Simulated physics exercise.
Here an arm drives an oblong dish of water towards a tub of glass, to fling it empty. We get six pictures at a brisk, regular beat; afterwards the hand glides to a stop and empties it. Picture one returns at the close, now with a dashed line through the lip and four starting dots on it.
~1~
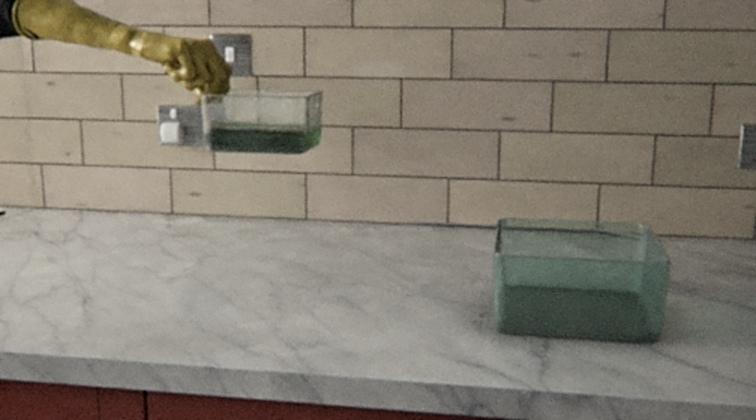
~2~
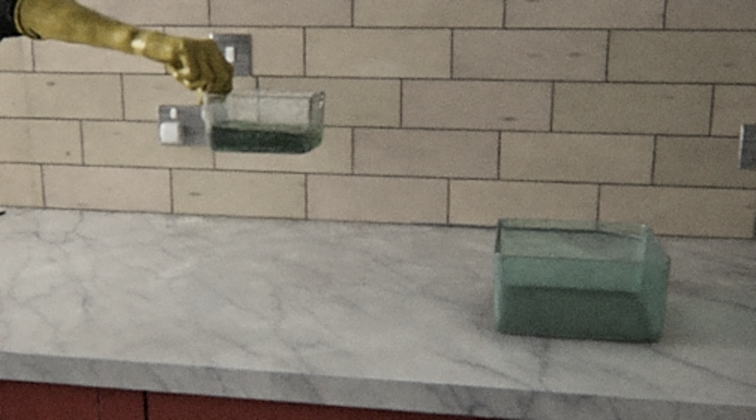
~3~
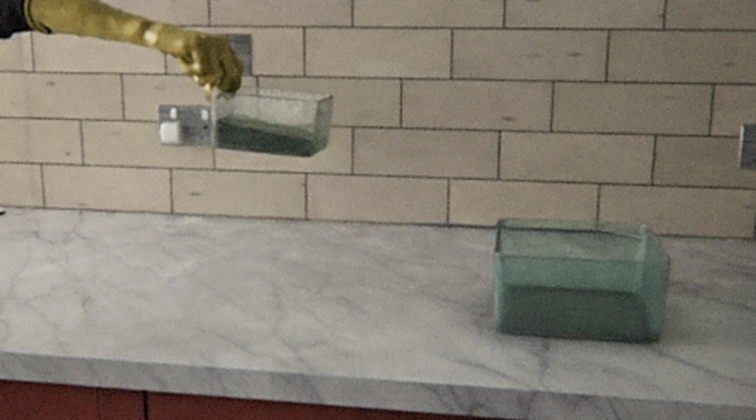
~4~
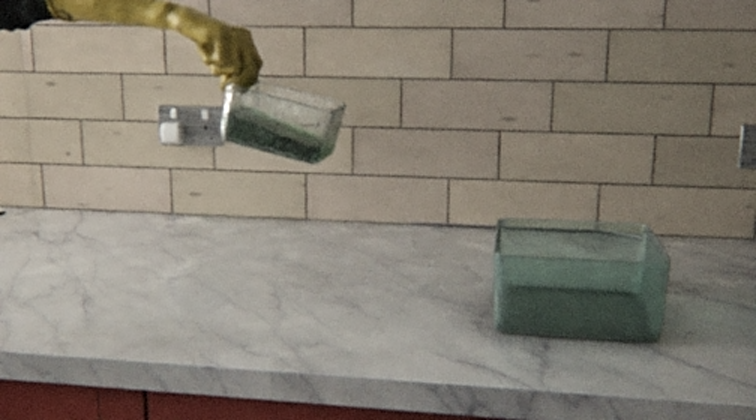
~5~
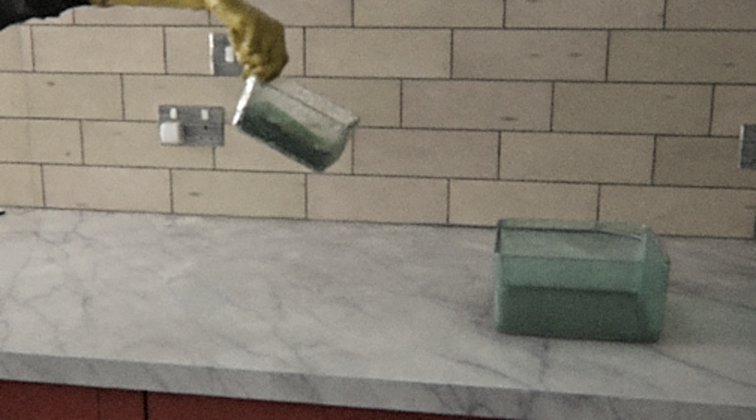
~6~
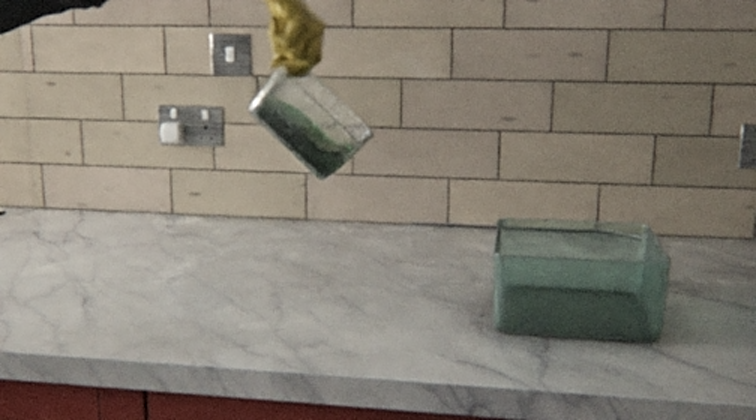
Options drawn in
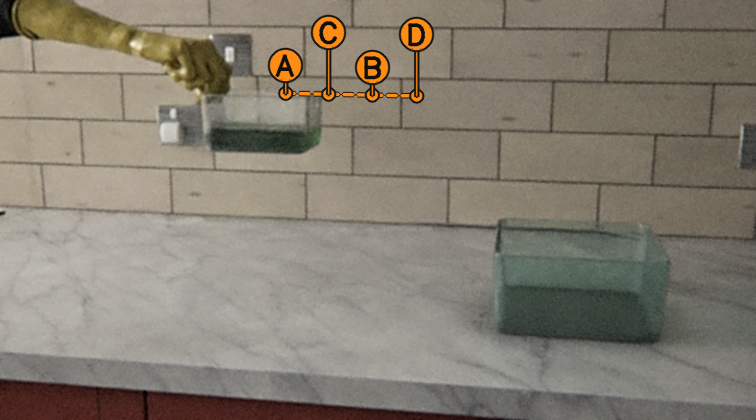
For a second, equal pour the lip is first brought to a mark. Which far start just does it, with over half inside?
Use place B.
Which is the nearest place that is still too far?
Place C.
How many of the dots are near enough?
Two of the four.
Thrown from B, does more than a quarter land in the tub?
Yes, it does.
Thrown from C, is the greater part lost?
Yes, it does.
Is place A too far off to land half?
Yes, it does.
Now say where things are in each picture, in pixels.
In the first frame, upright, lip at (314, 93); tub from (493, 330) to (661, 340); nothing has left yet.
In the second frame, upright, lip at (316, 94); nothing has left yet.
In the third frame, tipped about 4°, lip at (325, 98); nothing has left yet.
In the fourth frame, tipped about 13°, lip at (338, 107); nothing has left yet.
In the fifth frame, tipped about 26°, lip at (354, 121); nothing has left yet.
In the sixth frame, tipped about 43°, lip at (367, 137); nothing has left yet.
In orange, A at (285, 93); B at (372, 95); C at (328, 94); D at (416, 96).
For place A, about 0 % lands in the tub, 100 % falls short.
For place B, about 69 % lands in the tub, 18 % falls short and 13 % goes beside or beyond.
For place C, about 6 % lands in the tub, 91 % falls short and 3 % goes beside or beyond.
For place D, about 79 % lands in the tub, 5 % falls short and 16 % goes beside or beyond.
